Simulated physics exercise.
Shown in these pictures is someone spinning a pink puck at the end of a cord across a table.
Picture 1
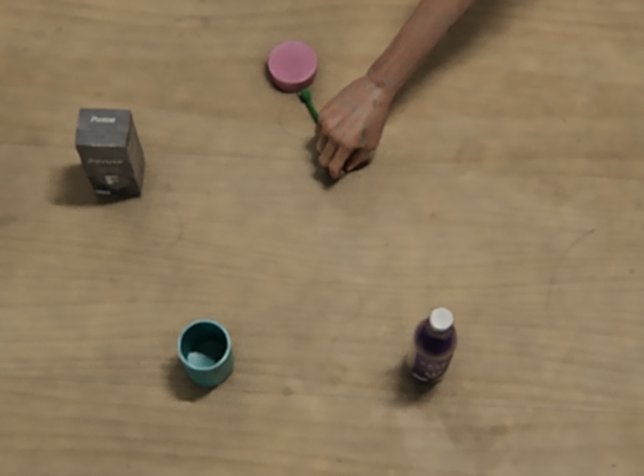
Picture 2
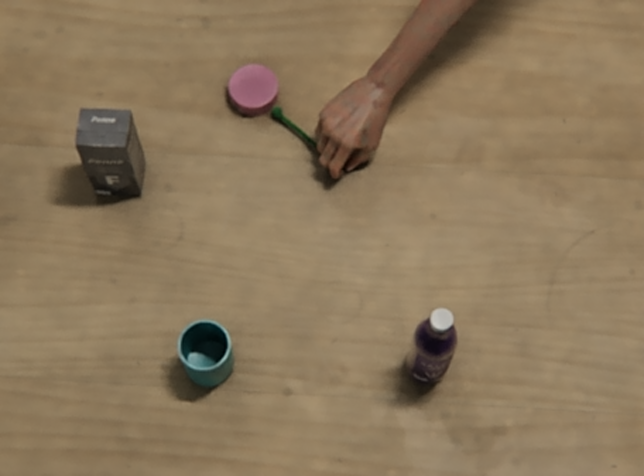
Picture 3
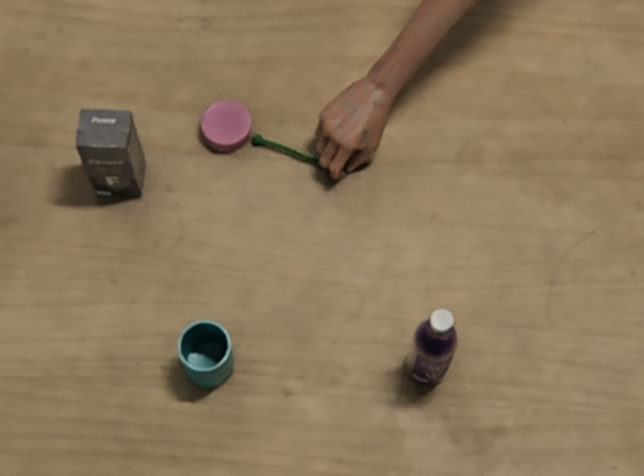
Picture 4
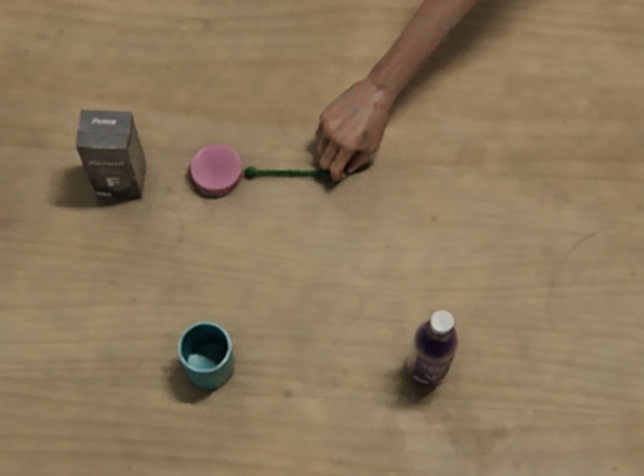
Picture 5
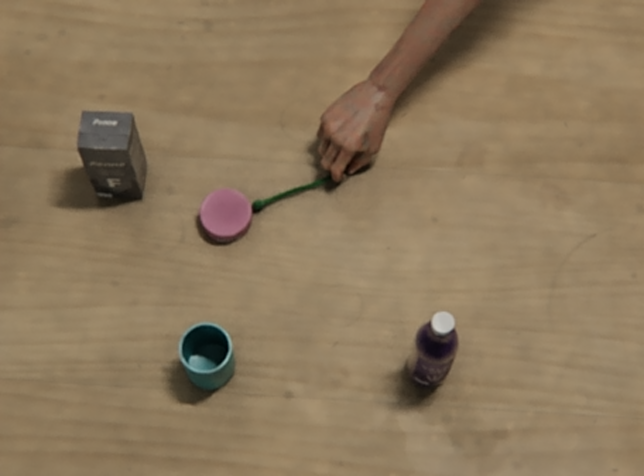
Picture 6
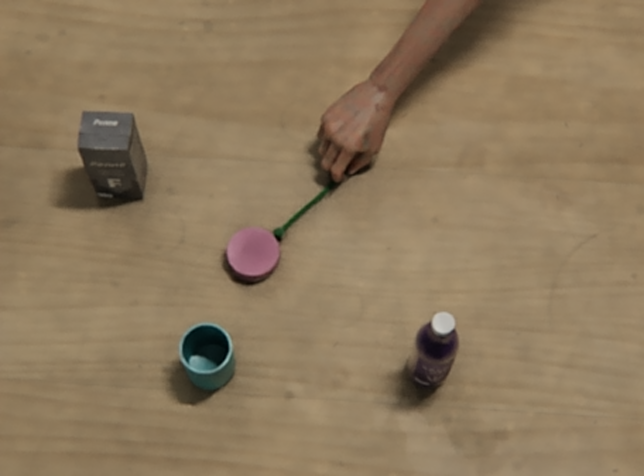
The footage shows a hand holding a green cord on a wooden table while a pink puck at its end swings anticlockwise around the left side, passing between a grey carton, a turquoise mug and a purple bottle.
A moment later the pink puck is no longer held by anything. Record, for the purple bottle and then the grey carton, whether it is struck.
Observation: Purple bottle struck; grey carton not struck.
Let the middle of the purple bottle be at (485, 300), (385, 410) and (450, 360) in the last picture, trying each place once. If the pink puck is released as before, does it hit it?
Place 1: No contact; place 2: No contact; place 3: Contact.
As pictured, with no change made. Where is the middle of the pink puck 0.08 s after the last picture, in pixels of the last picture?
At that time it is around pixel (332, 310).
Then, 0.08 s later than the last view, puck near (332, 310).
Then, 0.20 s later than the last view, puck near (384, 348); purple bottle tapped.
Finally, puck near (383, 349); purple bottle tapped. The purple bottle is struck and the grey carton remains clear.
